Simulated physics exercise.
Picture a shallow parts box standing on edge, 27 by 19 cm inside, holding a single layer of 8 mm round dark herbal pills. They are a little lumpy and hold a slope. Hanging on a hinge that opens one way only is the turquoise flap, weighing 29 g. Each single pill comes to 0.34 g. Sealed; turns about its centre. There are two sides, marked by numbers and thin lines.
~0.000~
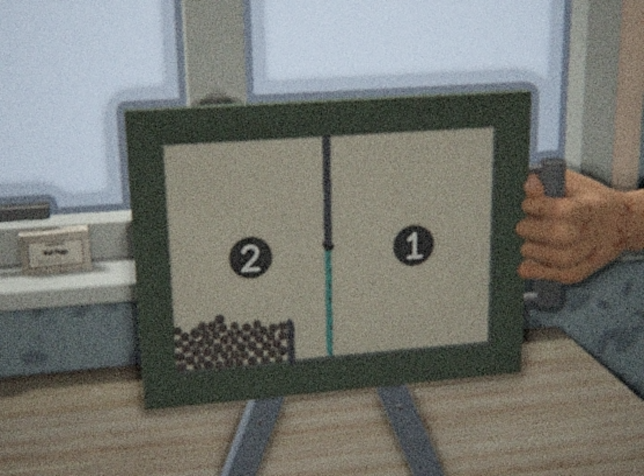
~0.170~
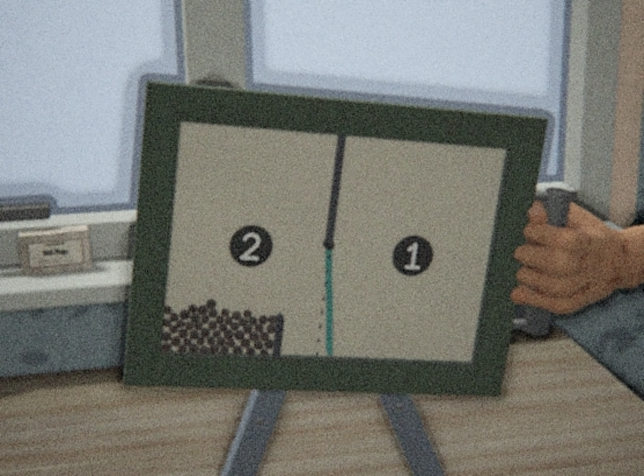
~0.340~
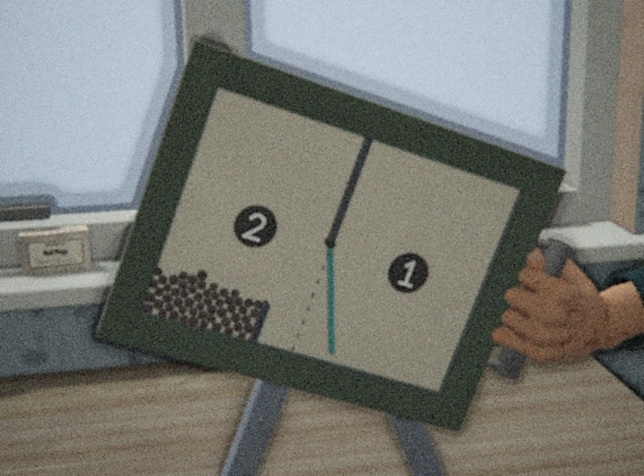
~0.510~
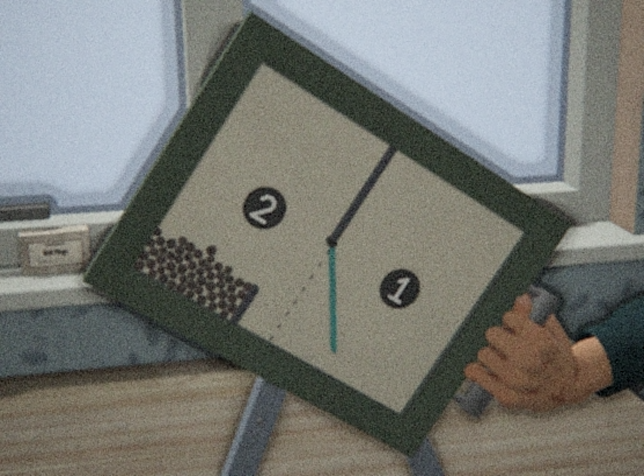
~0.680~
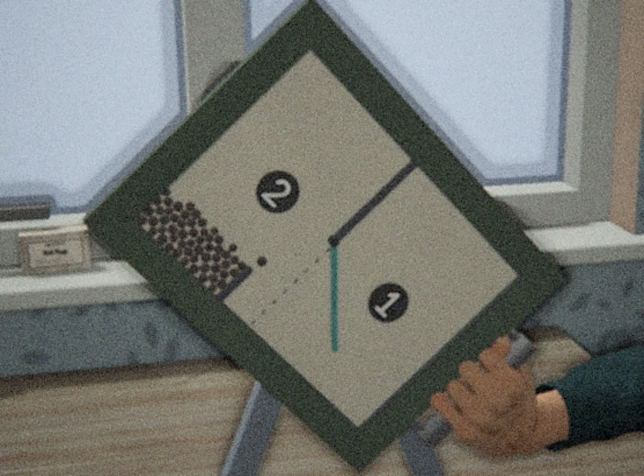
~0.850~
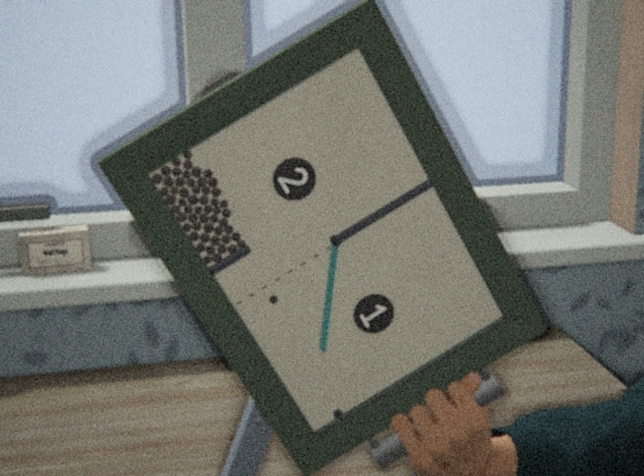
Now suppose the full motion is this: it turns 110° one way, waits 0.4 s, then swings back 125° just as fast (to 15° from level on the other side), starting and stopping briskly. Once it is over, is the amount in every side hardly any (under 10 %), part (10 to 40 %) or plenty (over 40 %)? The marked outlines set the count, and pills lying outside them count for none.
No. 1: Plenty, 2: Hardly any.
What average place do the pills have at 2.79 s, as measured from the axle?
I'd put it near 6 centimetres to the right and 9 centimetres below.
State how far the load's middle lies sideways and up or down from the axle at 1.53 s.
5 cm left, 3 cm below.
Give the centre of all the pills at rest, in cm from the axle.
It lies close to 9 centimetres right and 6 centimetres below.
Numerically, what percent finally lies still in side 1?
Roughly 100%.
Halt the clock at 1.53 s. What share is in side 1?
65 %.
After 1.53 s, it stands 110° clockwise; the pills' middle is 5 cm left of and 3 cm below the centre; no. 1, 65 %, no. 2, 35 %; turquoise flap open 54°.
After 2.79 s, it stands 48° clockwise; the pills' middle is 6 cm right of and 9 cm below the centre; no. 1, 95 %, no. 2, 5 %; turquoise flap open 53°.
After 3.66 s, it stands 15° anticlockwise; the pills' middle is 11 cm right of and 2 cm below the centre; no. 1, 100 %; turquoise flap shut.
All still by 4.4 s, it stands 15° anticlockwise; no. 1, 100 %, no. 2, 0 %; turquoise flap shut.
